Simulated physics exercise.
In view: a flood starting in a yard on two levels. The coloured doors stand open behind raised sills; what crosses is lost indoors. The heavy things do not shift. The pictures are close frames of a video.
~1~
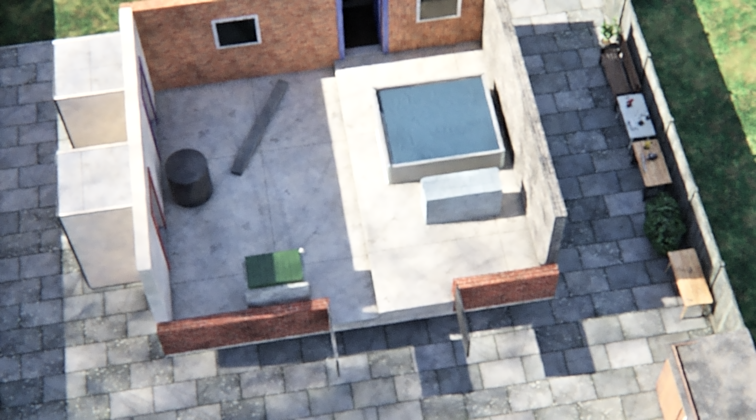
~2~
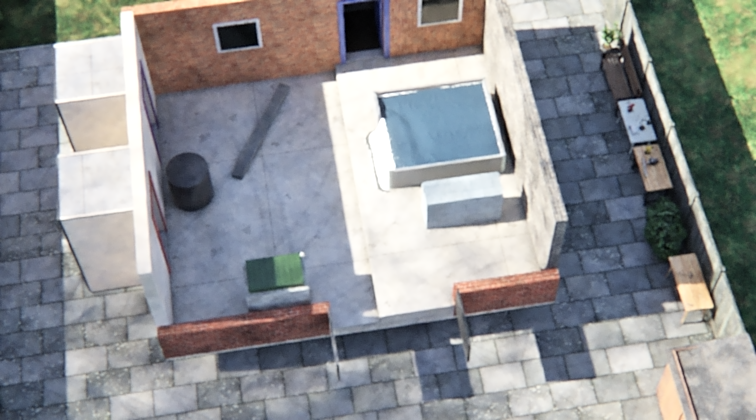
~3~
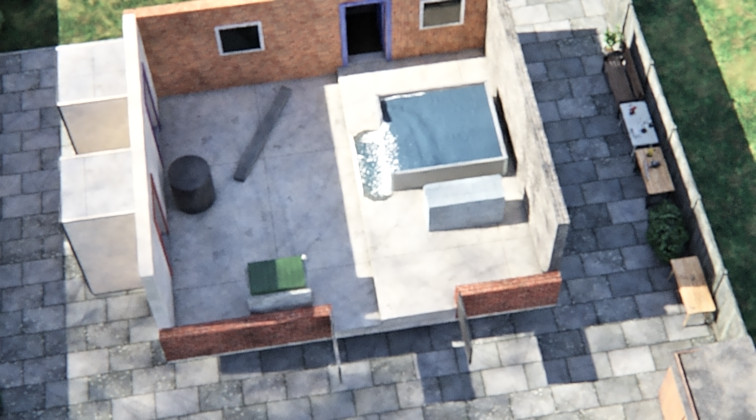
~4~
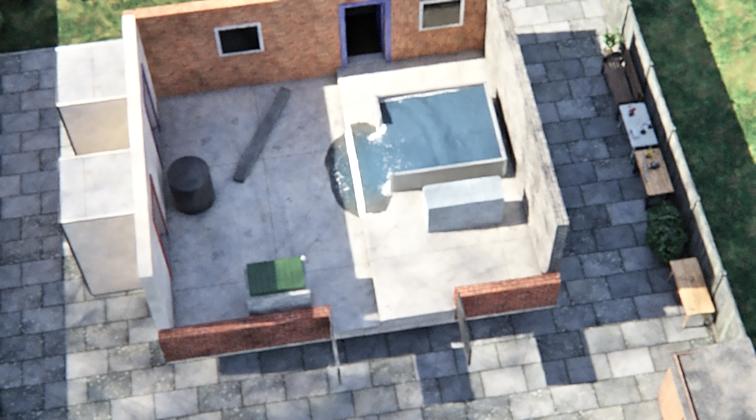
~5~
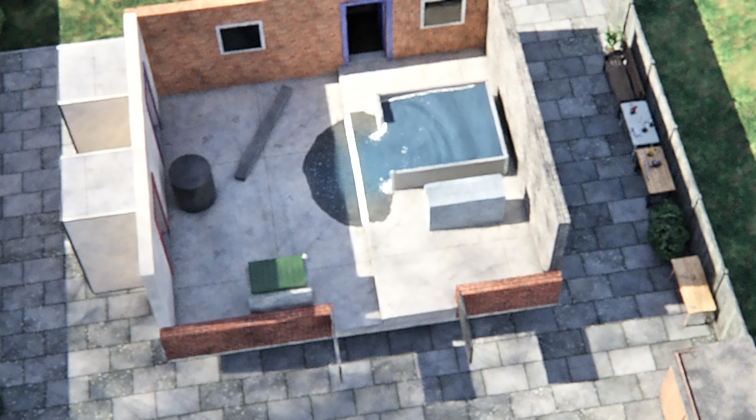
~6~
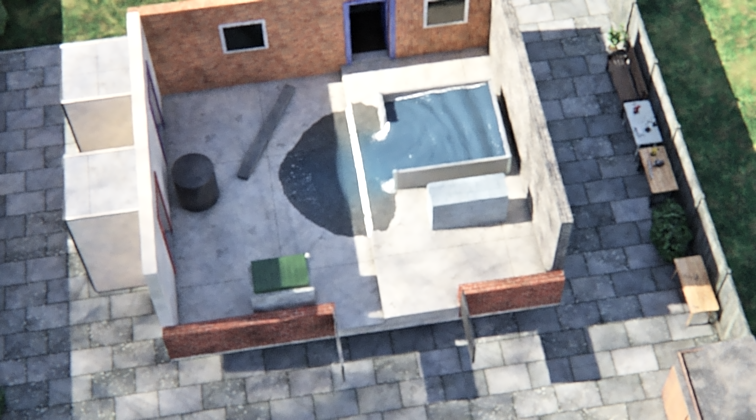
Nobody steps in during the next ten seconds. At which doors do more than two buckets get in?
In the end: The blue door holds within the limit; the red door floods; the purple door holds within the limit.
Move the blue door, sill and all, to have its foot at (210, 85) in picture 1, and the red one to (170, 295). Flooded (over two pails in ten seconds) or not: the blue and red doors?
Then: The blue door takes more; the red door takes more.
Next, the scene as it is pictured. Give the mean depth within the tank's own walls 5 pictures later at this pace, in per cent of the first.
Roughly 68 per cent.
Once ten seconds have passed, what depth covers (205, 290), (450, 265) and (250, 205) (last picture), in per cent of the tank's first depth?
About 18, 0 and 18 per cent.
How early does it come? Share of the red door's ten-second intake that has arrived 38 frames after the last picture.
I make it 85 per cent.
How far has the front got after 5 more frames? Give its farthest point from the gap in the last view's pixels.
I would point to (196, 219).
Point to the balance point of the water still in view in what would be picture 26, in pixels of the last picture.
I would point to (324, 188).
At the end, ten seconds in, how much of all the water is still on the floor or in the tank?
Near 90 in a hundred.
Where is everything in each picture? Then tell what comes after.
The first frame shows the water tank at (437, 121) is whole and still.
In the second frame, water pours out at (386, 155) and has run to (385, 189).
In the third frame, the front is at (374, 199), out from the gap at (387, 158).
In the fourth frame, water pours out at (387, 159) and has run to (337, 144).
In the fifth frame, water pours out at (388, 157) and has run to (307, 164).
In the sixth frame, the front is at (283, 172), out from the gap at (391, 156).
A moment on, water covers 25 % of the floor; the blue door not reached, the red door not reached, the purple door not reached.
Next, water covers 40 % of the floor; the blue door not reached, the red door under two buckets in, the purple door not reached.
Then, water covers 55 % of the floor; the blue door not reached, the red door far over two buckets in, the purple door wet at the sill, nothing in.
Later, water covers 60 % of the floor; the blue door not reached, the red door far over two buckets in, the purple door wet at the sill, nothing in.
In the end, water covers 60 % of the floor; the blue door not reached, the red door far over two buckets in, the purple door wet at the sill, nothing in.
